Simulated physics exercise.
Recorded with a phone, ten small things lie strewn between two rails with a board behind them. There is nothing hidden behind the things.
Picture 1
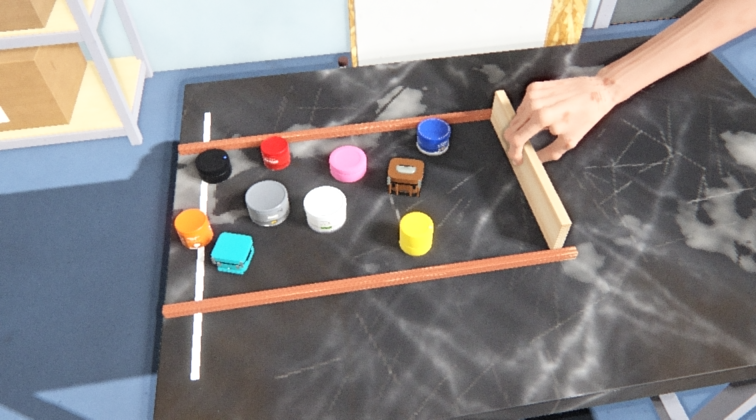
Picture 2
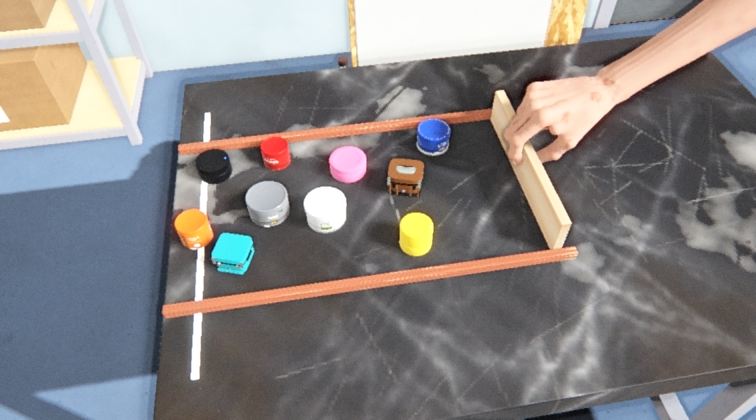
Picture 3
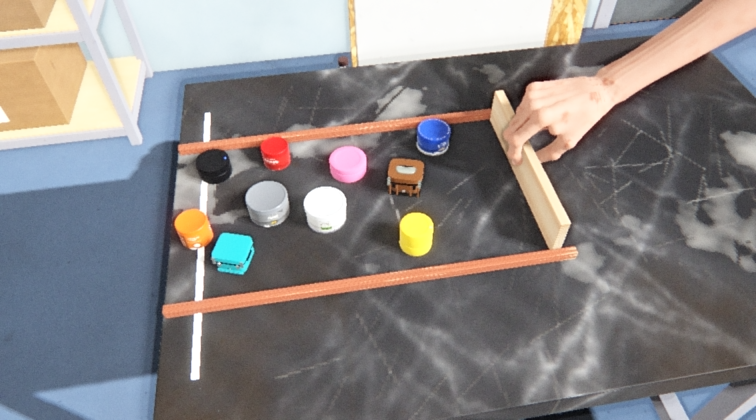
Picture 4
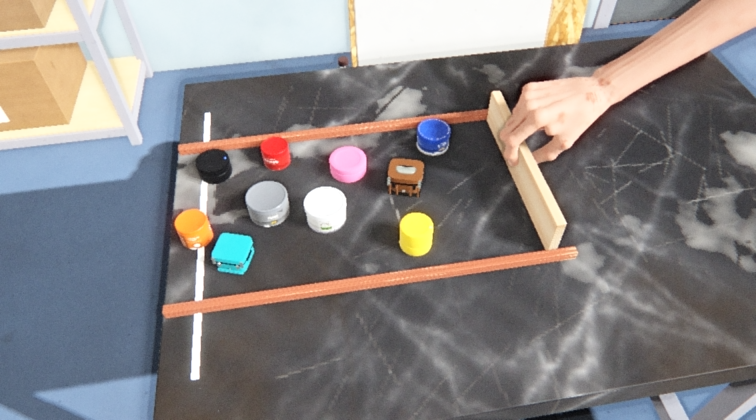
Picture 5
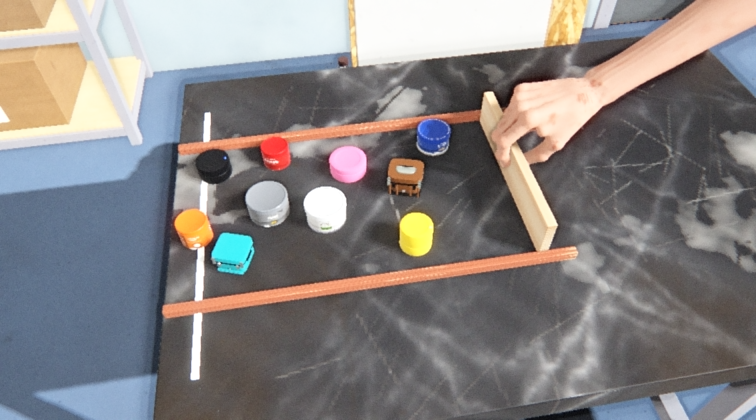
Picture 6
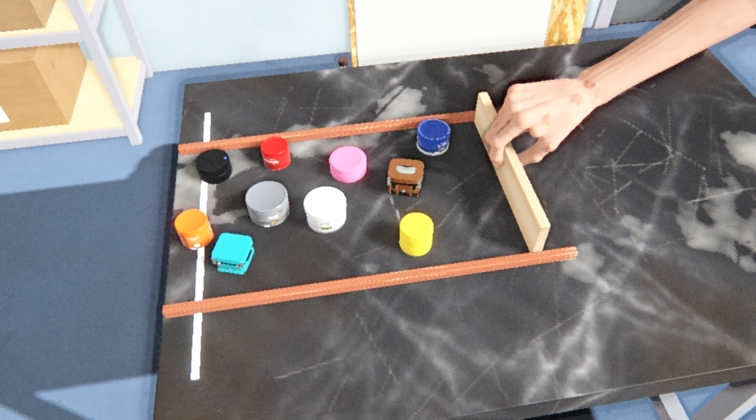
A hand slides an upright wooden board a short way left between two reddish rails on a dark marbled table, while the colourful tubs, lids and cases scattered between the rails, some near a white tape line, stay still.
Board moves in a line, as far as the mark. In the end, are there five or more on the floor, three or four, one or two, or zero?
There are five or more on the floor.
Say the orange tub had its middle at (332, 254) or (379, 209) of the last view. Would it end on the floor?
In turn it holds its place, then holds its place.
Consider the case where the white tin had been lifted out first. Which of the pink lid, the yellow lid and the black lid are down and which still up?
Pink lid: Still there; yellow lid: Still there; black lid: Over the edge.
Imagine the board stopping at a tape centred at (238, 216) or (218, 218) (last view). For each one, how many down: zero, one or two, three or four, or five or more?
Taking the two places in turn, it's one to two; 3 or 4.
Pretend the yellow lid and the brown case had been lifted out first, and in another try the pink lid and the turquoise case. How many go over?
First 4, then 4.
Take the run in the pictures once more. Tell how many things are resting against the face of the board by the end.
It adds up to 5.
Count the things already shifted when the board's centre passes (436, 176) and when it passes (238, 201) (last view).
At first I count 1, and then 10.
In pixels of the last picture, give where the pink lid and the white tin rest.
You'll find the pink lid at roughly (184, 187) and the white tin at roughly (178, 236).
Soon after, none off yet; orange tub at rest near (194, 229); black lid at rest near (214, 166); turquoise case at rest near (234, 254).
At rest, the number that fall off is five or more; fallen, red tub, grey tub, turquoise case, black lid and orange tub.
